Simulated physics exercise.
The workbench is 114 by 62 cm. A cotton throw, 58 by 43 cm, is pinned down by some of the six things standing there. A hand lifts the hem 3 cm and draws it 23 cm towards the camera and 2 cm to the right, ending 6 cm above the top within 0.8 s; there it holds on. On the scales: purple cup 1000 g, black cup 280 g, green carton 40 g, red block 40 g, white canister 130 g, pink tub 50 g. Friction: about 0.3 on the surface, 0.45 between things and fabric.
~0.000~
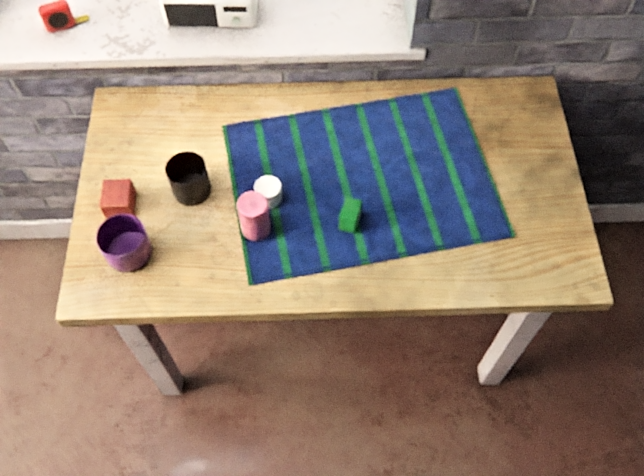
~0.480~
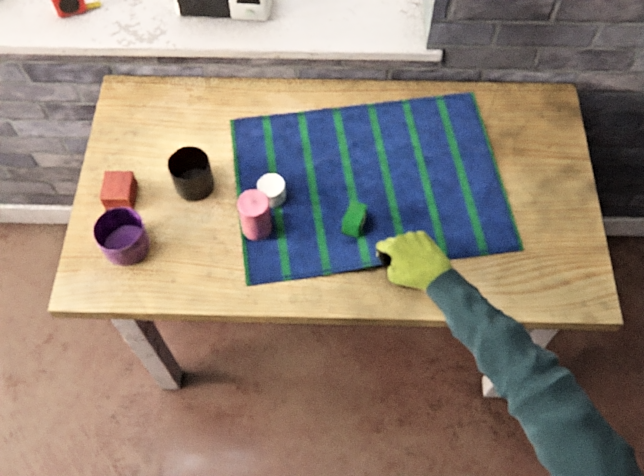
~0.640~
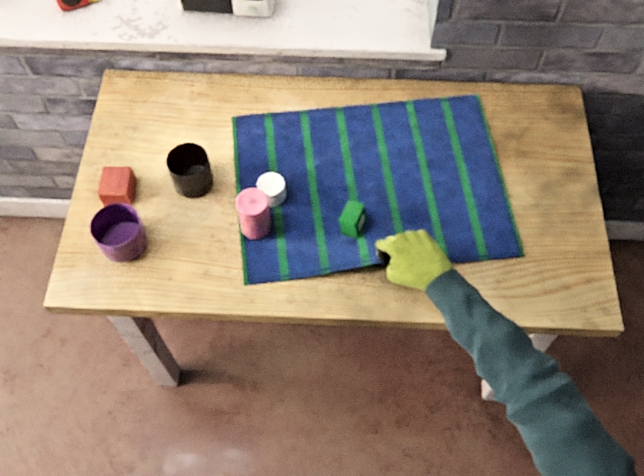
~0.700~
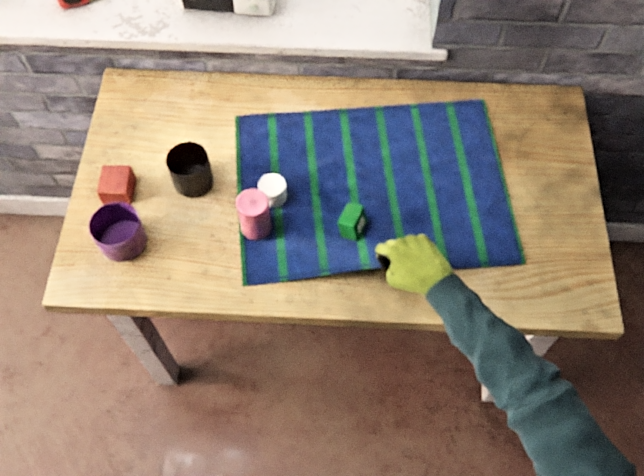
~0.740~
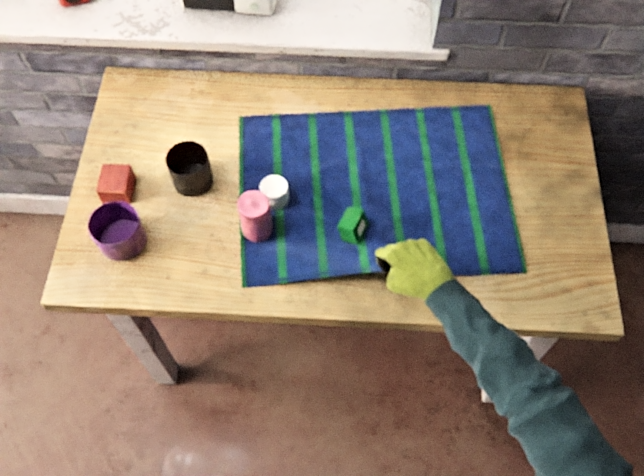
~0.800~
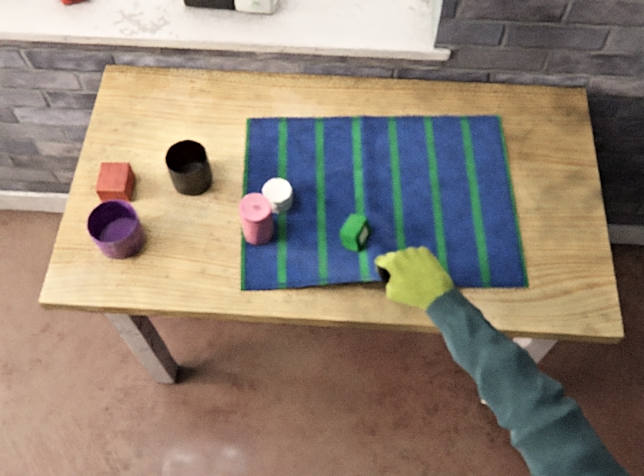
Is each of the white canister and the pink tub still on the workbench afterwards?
Result: White canister remains up there, pink tub remains up there.
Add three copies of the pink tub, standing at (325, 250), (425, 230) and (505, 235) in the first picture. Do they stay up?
In that order: Drops off, drops off, goes over.
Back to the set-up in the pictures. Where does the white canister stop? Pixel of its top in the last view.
Near (317, 261).
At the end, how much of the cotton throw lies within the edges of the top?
About 65 per cent.
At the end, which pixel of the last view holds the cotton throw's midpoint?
Near (416, 282).
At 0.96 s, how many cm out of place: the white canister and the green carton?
About: White canister 8 cm, green carton 10 cm.
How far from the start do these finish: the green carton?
About: Green carton 20 cm.
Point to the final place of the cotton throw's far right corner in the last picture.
At about (570, 248).
After 1.0 s, 100 % of the cotton throw is still over the top; white canister 8 cm off its start, pink tub 6 cm off its start, green carton 9 cm off its start.
After 1.1 s, 85 % of the cotton throw is still over the top; white canister 13 cm off its start, pink tub 11 cm off its start, green carton on its side, 14 cm off its start.
After 1.3 s, 75 % of the cotton throw is still over the top; white canister 18 cm off its start at (313, 248), pink tub 15 cm off its start at (281, 263), green carton on its side, 18 cm off its start at (358, 301).
After 1.4 s, 65 % of the cotton throw is still over the top; white canister 21 cm off its start, pink tub 18 cm off its start, green carton on its side, 21 cm off its start.
After 3.0 s, 65 % of the cotton throw is still over the top; white canister 21 cm off its start at (317, 261), pink tub 18 cm off its start at (286, 277), green carton on its side, 21 cm off its start at (360, 316).
